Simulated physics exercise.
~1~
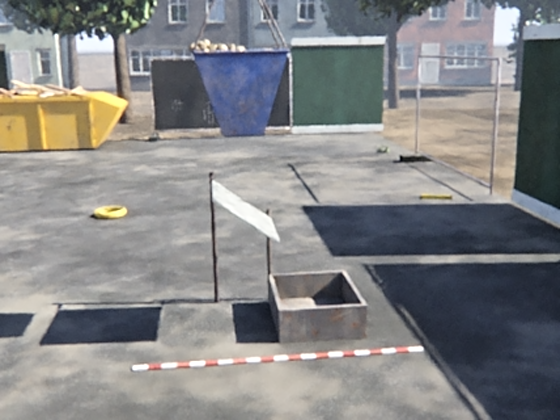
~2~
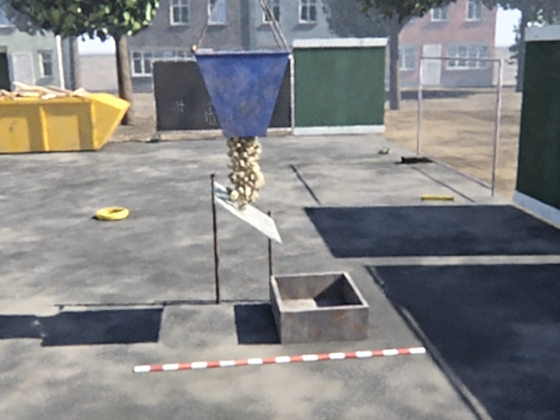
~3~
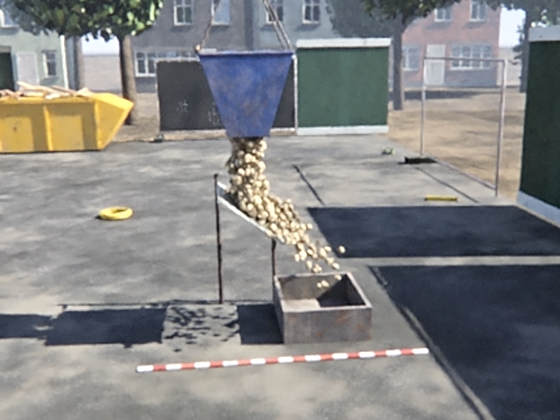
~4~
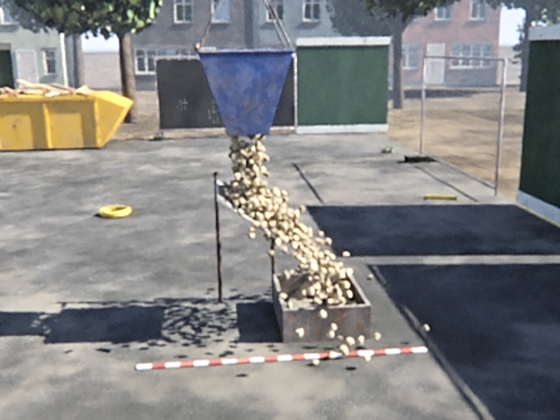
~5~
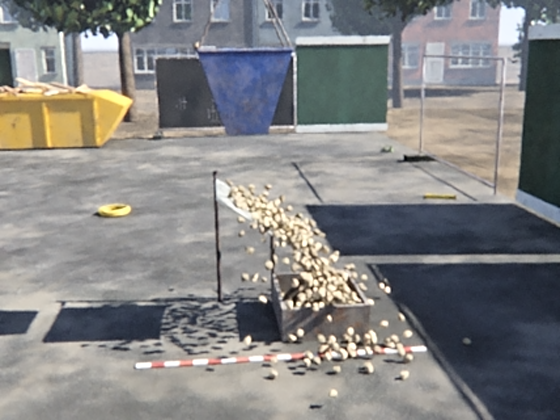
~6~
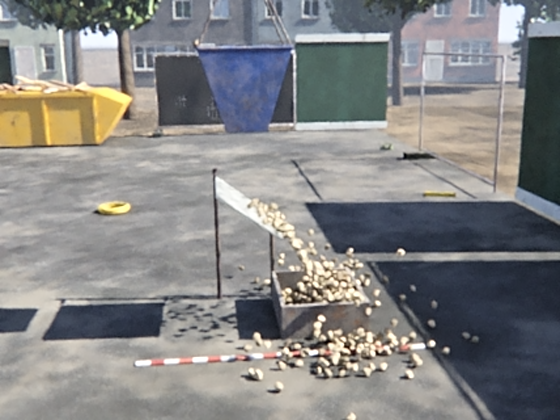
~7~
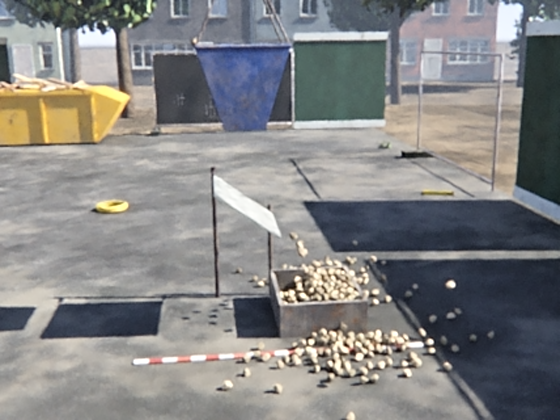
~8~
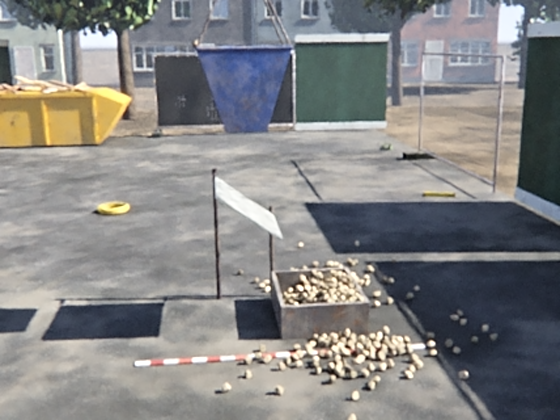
In a paved yard, pale stones pour from the bottom of a hanging blue skip onto a sloping steel sheet and slide right into an open bin, heaping it full, while others spill over and come to rest around a red-and-white staff and on the ground to the right.
